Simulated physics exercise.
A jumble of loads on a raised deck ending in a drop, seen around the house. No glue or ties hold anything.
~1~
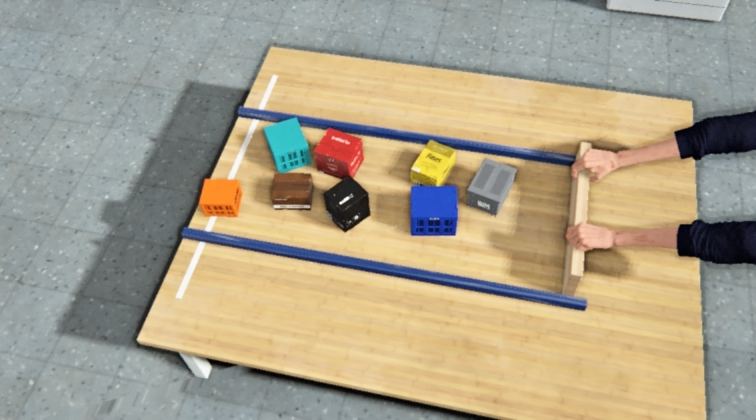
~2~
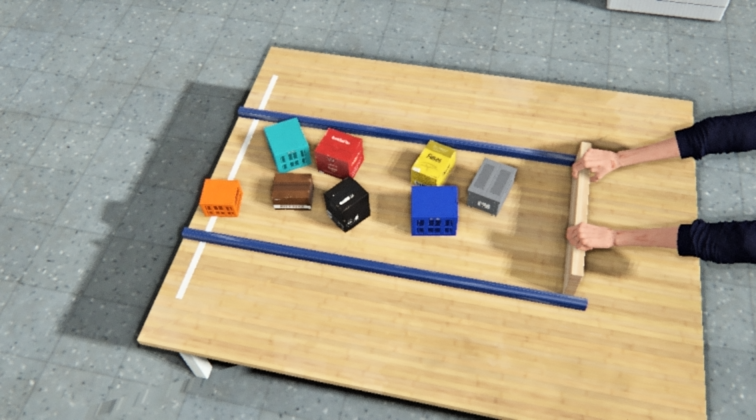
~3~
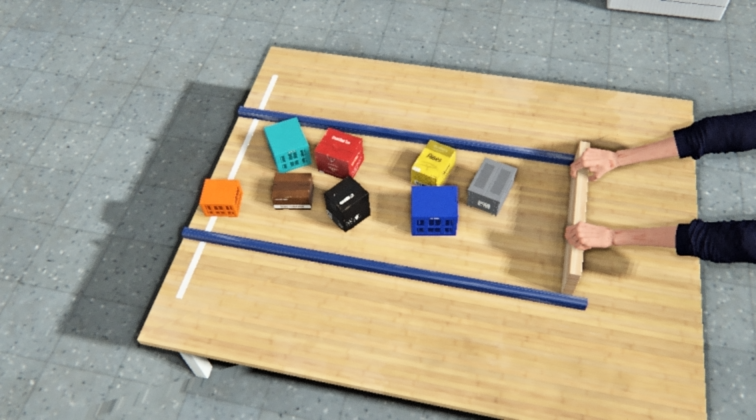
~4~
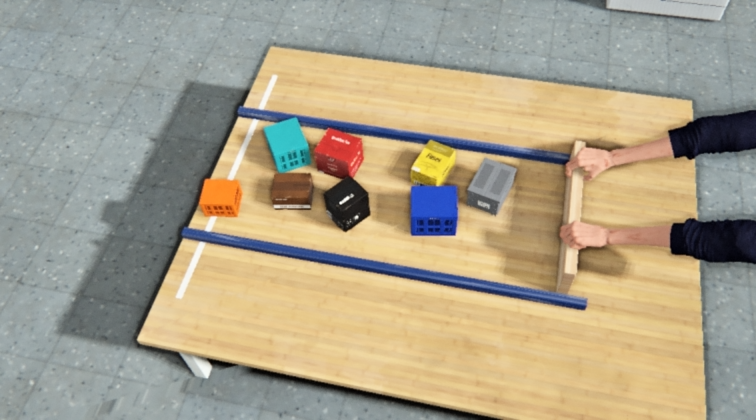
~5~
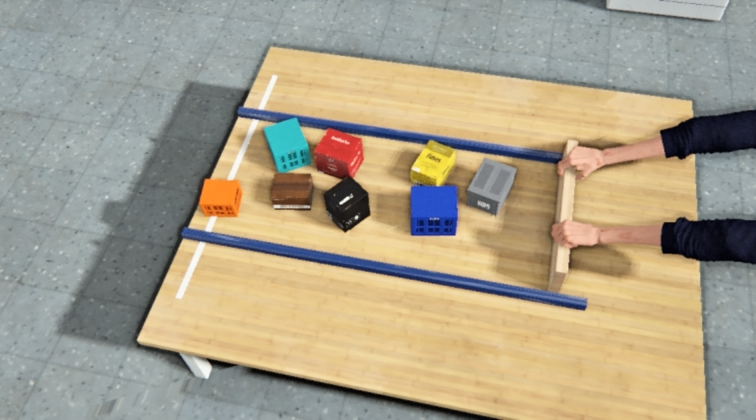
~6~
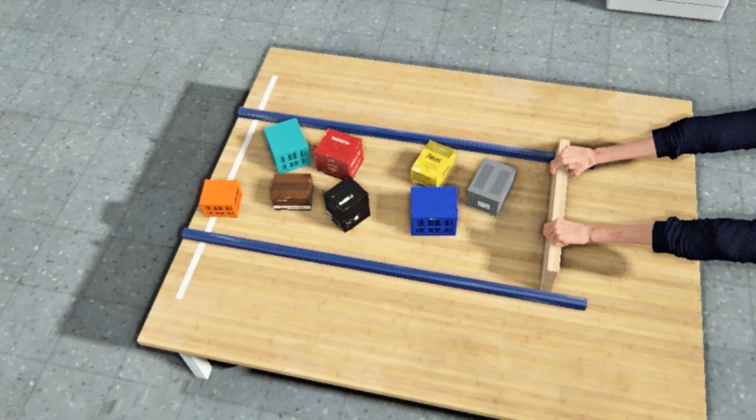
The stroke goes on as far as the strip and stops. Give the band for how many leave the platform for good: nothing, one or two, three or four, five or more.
Band: Five or more.
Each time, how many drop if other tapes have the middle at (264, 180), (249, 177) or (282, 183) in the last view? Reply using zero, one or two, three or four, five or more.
Taking the places in the order asked: 3 or 4, then at least five, then either three or four.
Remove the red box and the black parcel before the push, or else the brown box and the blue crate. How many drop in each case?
I'd say 4 the first time and 4 the second time.
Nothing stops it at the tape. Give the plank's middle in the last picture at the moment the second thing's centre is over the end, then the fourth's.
At (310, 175) for the second, at (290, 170) for the fourth.
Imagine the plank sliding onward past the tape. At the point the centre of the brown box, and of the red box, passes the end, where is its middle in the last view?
About (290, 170), and (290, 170) for the other.
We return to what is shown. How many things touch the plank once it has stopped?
It's touching 2 at the end.
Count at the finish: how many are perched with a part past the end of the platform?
Counting them gives 2.
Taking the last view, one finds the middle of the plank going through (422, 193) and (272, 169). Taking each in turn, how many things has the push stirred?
The first number is 3, the next one 8.
Soon after, none off yet; orange crate at rest near (221, 199); turquoise crate at rest near (288, 146); brown box at rest near (293, 192).
Then, none off yet; orange crate moved a little near (210, 199); turquoise crate moved about its own width near (233, 133); brown box moved about its own width near (249, 181).
At rest, the number that fall off is five or more; fallen, yellow box, black parcel, red box, brown box, turquoise crate and orange crate.
